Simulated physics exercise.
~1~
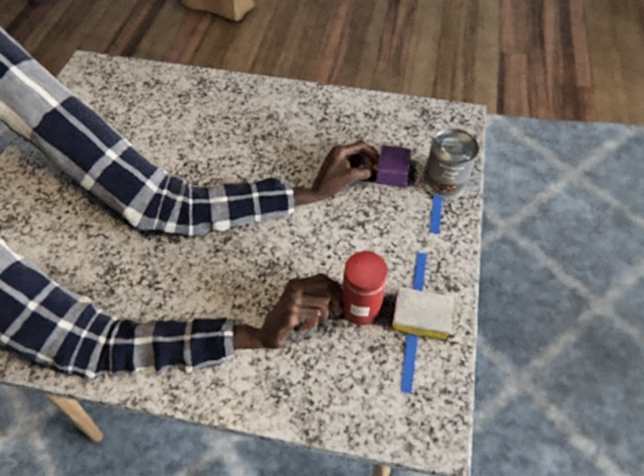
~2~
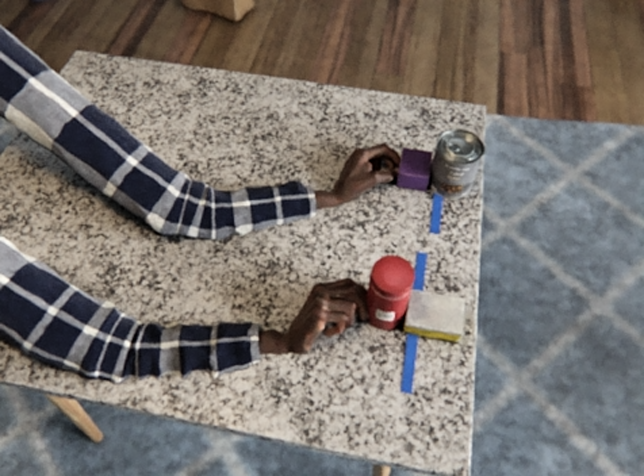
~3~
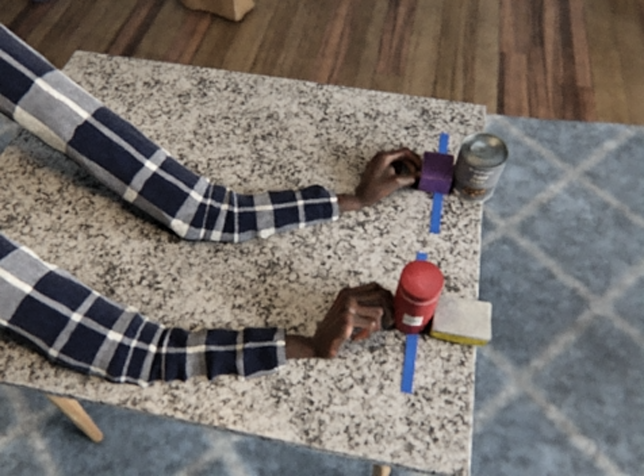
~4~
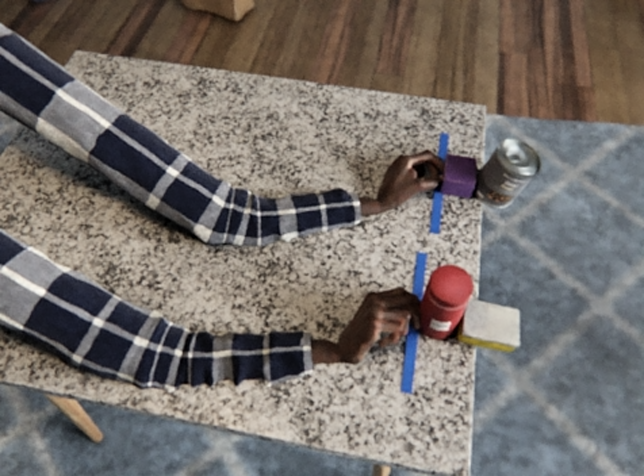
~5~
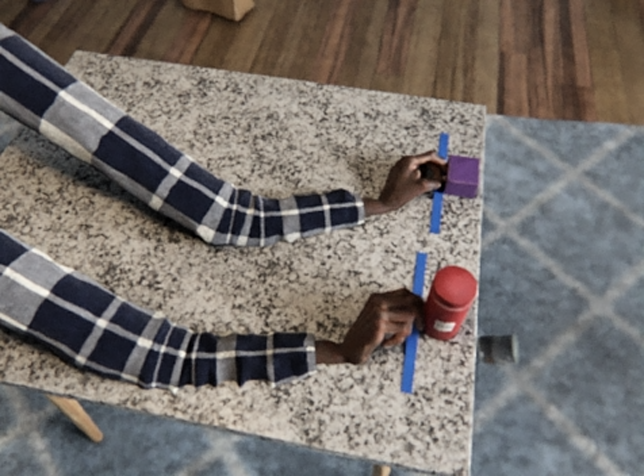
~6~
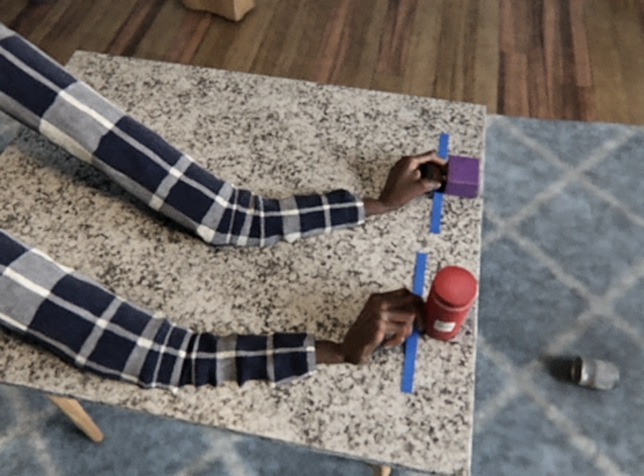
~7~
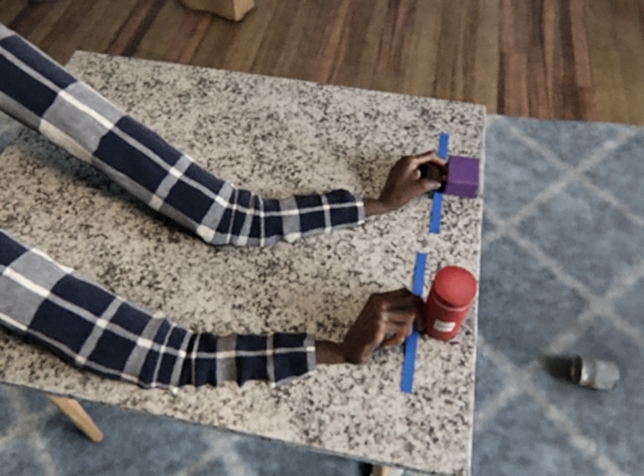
Two hands slowly push a metal can and a sponge off a table's edge.
